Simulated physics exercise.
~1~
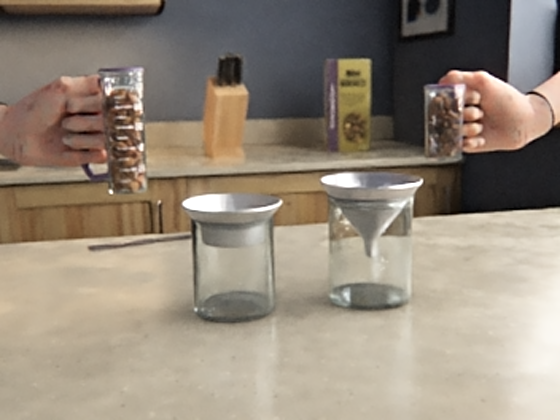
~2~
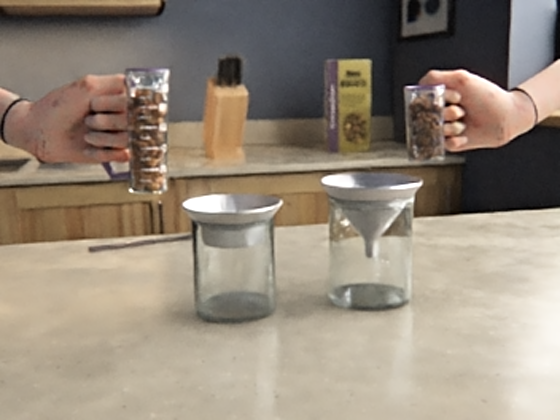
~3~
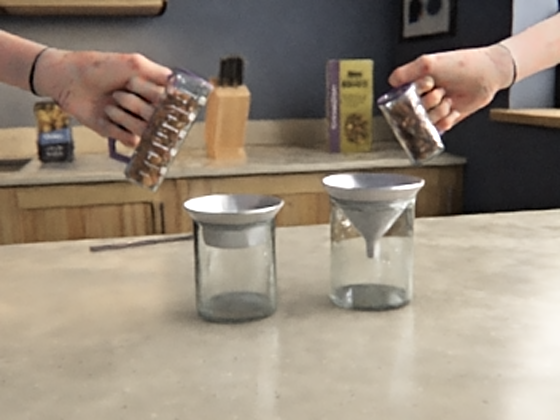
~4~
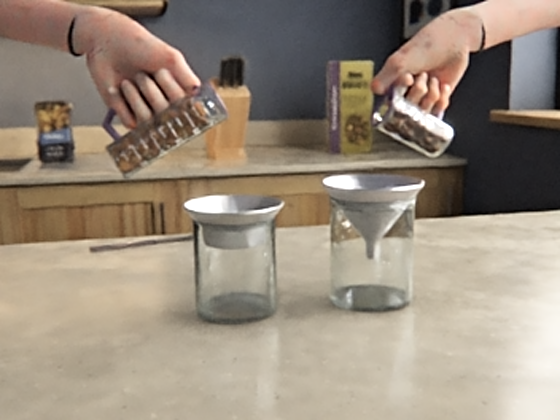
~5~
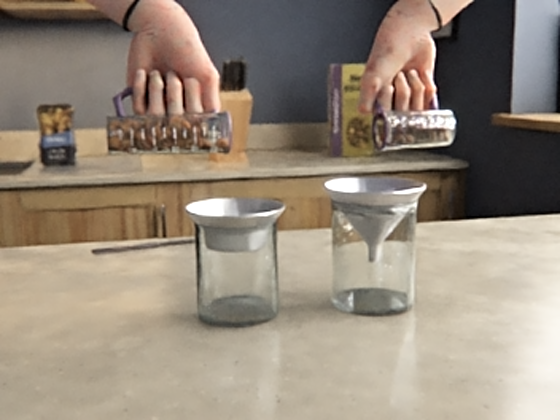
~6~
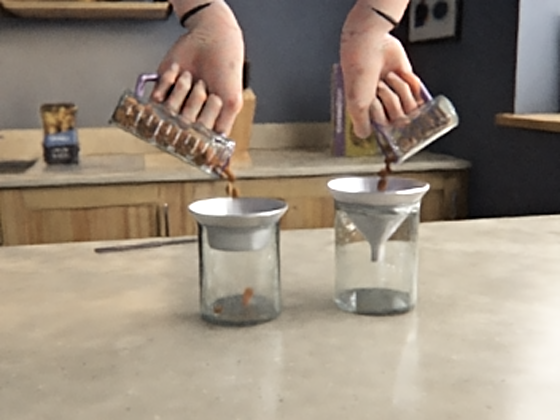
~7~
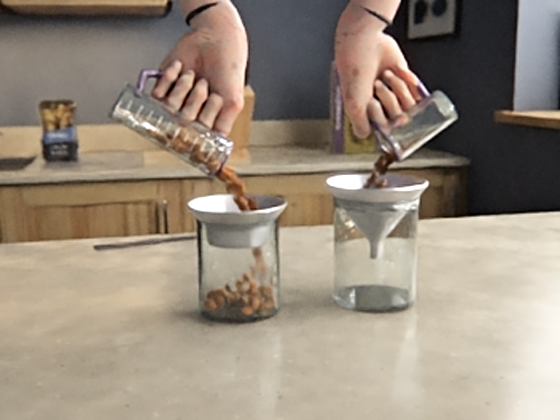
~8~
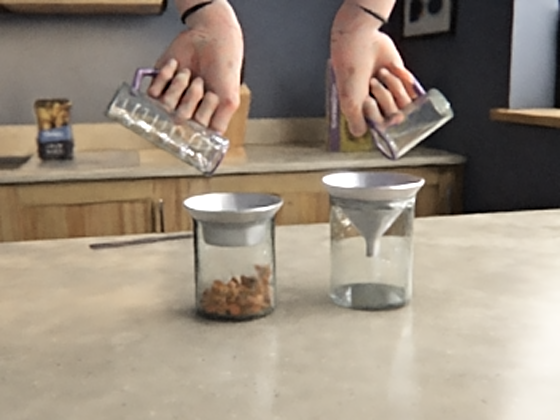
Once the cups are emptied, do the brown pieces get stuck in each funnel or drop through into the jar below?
It differs between the two, as the left funnel lets all its pieces drop into the jar, while the right funnel jams and its jar stays empty.
